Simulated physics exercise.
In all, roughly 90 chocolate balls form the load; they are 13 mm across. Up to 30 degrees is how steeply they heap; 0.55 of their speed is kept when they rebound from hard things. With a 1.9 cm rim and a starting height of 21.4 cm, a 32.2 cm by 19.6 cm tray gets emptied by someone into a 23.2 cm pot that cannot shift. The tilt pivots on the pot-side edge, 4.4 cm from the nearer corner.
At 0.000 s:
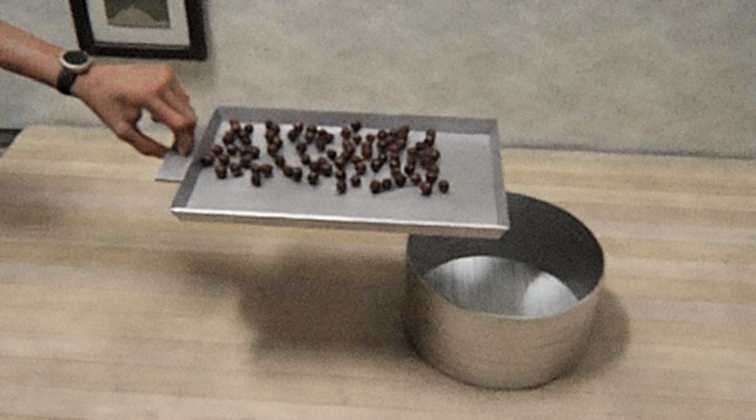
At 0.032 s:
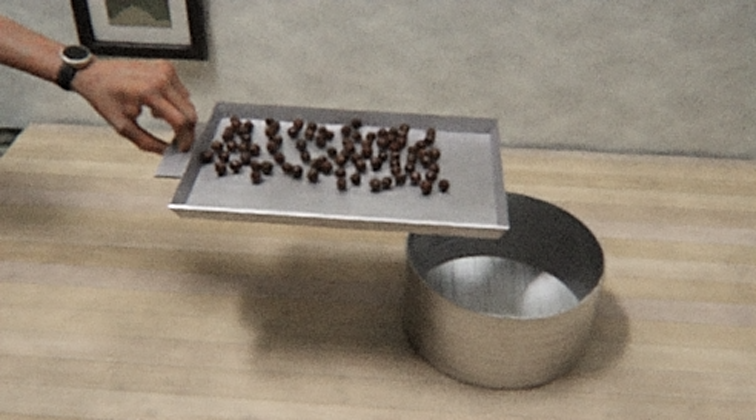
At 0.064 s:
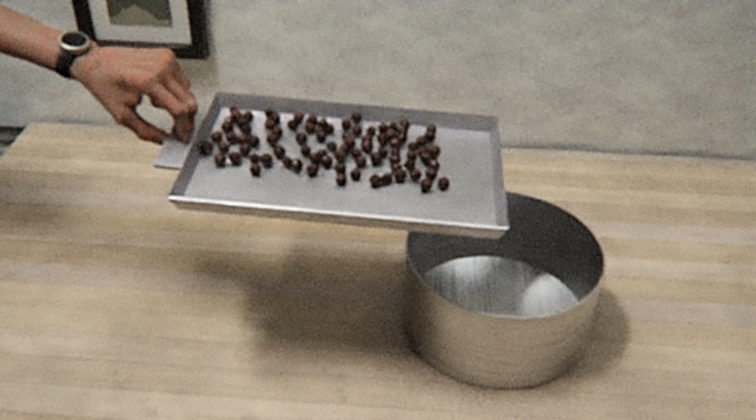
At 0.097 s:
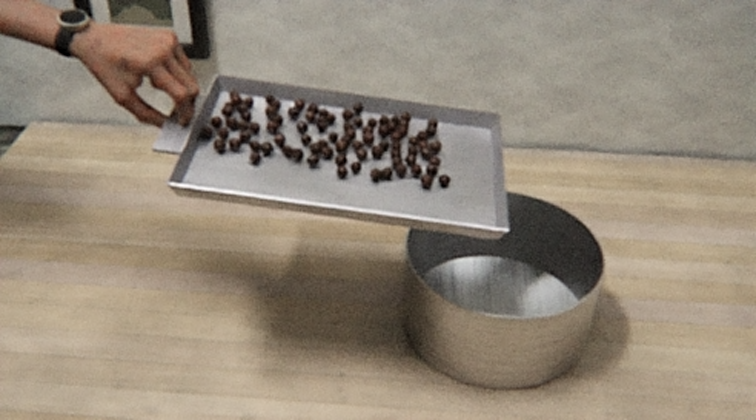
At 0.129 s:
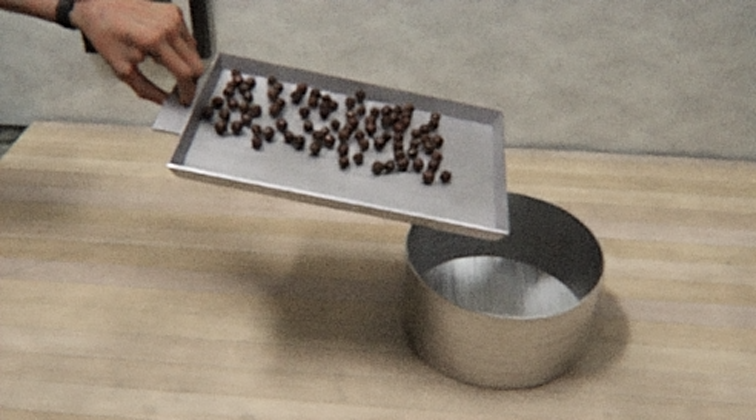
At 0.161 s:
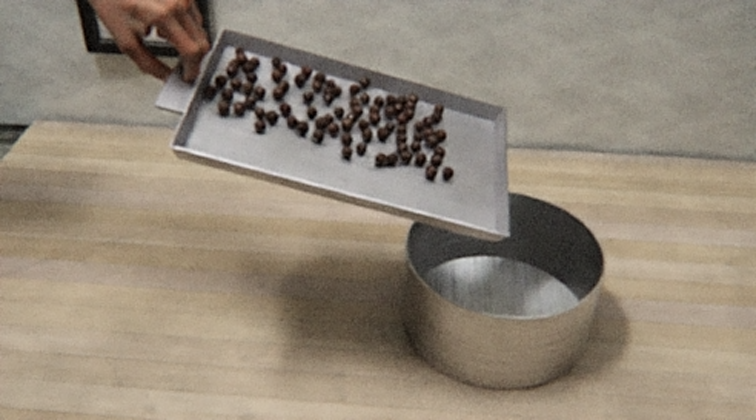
Metal tray of small dark brown balls tilting as a hand raises its left end beside a steel pot on a wooden table.
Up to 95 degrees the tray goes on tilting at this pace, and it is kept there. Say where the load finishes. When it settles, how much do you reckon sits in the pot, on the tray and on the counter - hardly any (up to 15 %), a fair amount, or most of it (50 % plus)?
I reckon pot: A fair amount; tray: Hardly any; counter: Most of it.
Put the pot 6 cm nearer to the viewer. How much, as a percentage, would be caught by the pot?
Then roughly 85 percent would land in it.
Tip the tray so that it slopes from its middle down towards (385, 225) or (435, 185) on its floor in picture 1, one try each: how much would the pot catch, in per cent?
10 and 80 %.
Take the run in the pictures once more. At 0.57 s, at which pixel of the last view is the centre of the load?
Expected load position: Near (522, 219).
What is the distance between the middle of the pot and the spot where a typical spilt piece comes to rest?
I'd say around 34 centimetres.
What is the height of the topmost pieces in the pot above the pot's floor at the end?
Top level: Approx. 1.5 cm.
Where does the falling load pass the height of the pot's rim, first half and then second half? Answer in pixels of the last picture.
The first half passes near (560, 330) and the second half near (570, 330).
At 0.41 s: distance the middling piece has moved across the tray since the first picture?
About 6 cm.
Then, at 0.41 s, tilt 57 degrees; the tray holds 100 %, the pot 0 %.
After 0.57 s, tilt 82 degrees; the tray holds 70 %, the pot 0 %.
Then, at 0.86 s, tilt 95 degrees; the tray holds 0 %, the pot 20 %.
By 2.0 s all is still; pot 25 %, tray 0 %, counter 75 %.
